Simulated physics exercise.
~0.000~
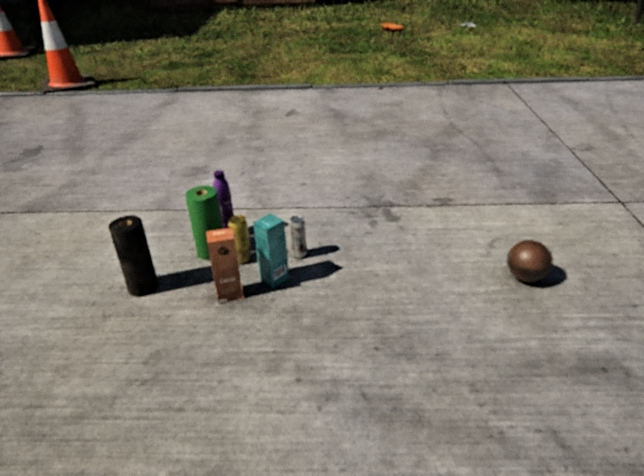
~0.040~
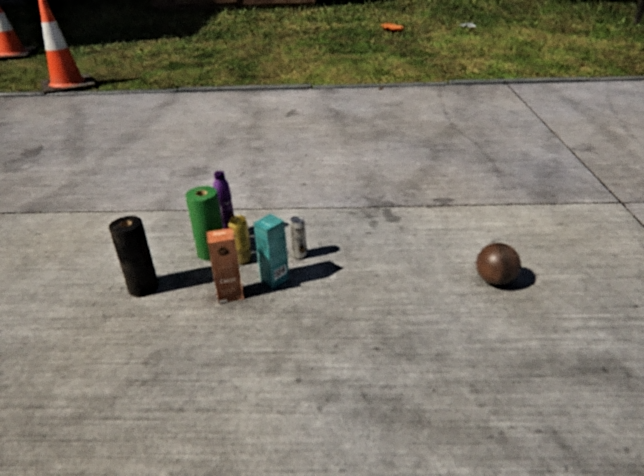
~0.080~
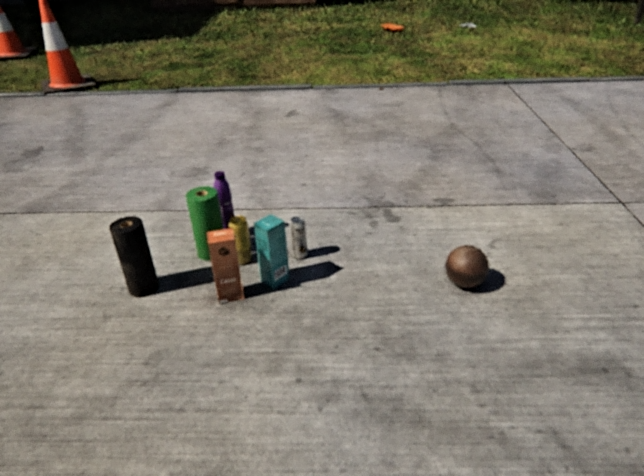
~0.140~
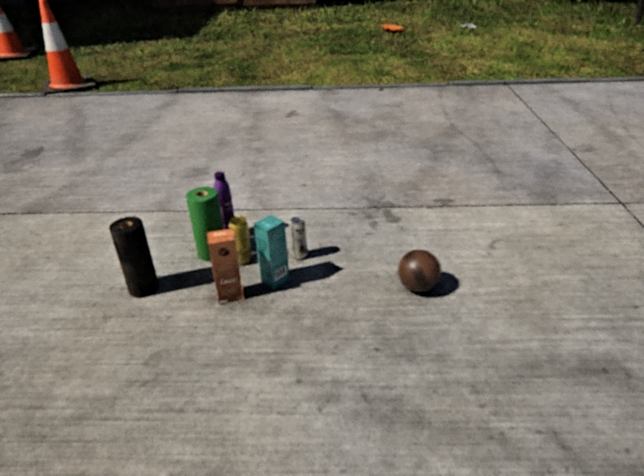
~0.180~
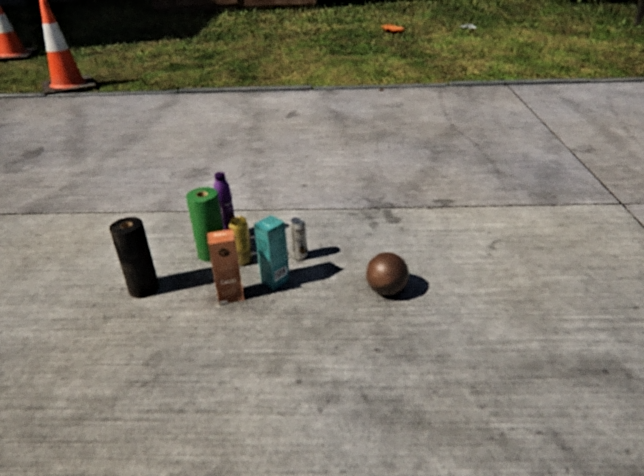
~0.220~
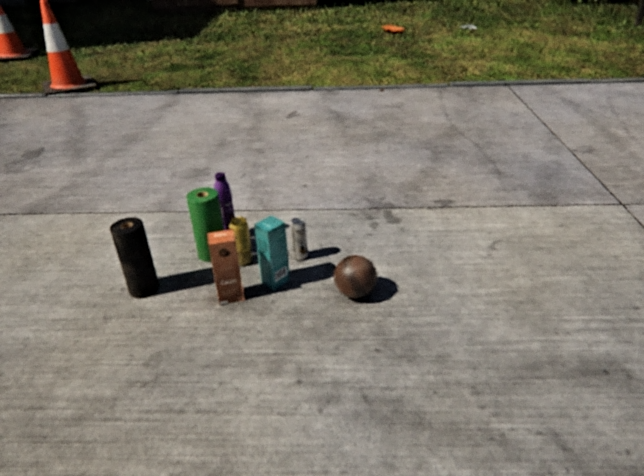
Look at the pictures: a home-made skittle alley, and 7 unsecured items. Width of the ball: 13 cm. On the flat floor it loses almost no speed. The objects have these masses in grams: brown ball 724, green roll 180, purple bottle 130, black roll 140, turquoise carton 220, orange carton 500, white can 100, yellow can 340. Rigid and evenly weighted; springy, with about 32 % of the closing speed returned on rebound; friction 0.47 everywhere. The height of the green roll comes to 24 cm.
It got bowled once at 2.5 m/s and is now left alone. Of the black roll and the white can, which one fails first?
The former of the two.
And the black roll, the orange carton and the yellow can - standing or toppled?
Final state - black roll: Goes over; orange carton: Goes over; yellow can: Remains on its base.
After 0.62 s, 113 cm rolled; brown ball near (158, 327); black roll 23° off upright near (119, 255); orange carton 49° off upright; turquoise carton 17° off upright.
After 1.02 s, 156 cm rolled; black roll on its side near (80, 276); orange carton on its side; turquoise carton 11° off upright.
After 1.82 s, black roll on its side near (81, 274); orange carton on its side; turquoise carton moved 6 cm.
In the end (2.4 s), toppled on the floor, black roll and orange carton; the other 5 under 8 cm from the start. At the end, from the last picture's camera, black roll near (82, 273), white can near (299, 239). Black roll went at 0.72 s; white can was never lost.
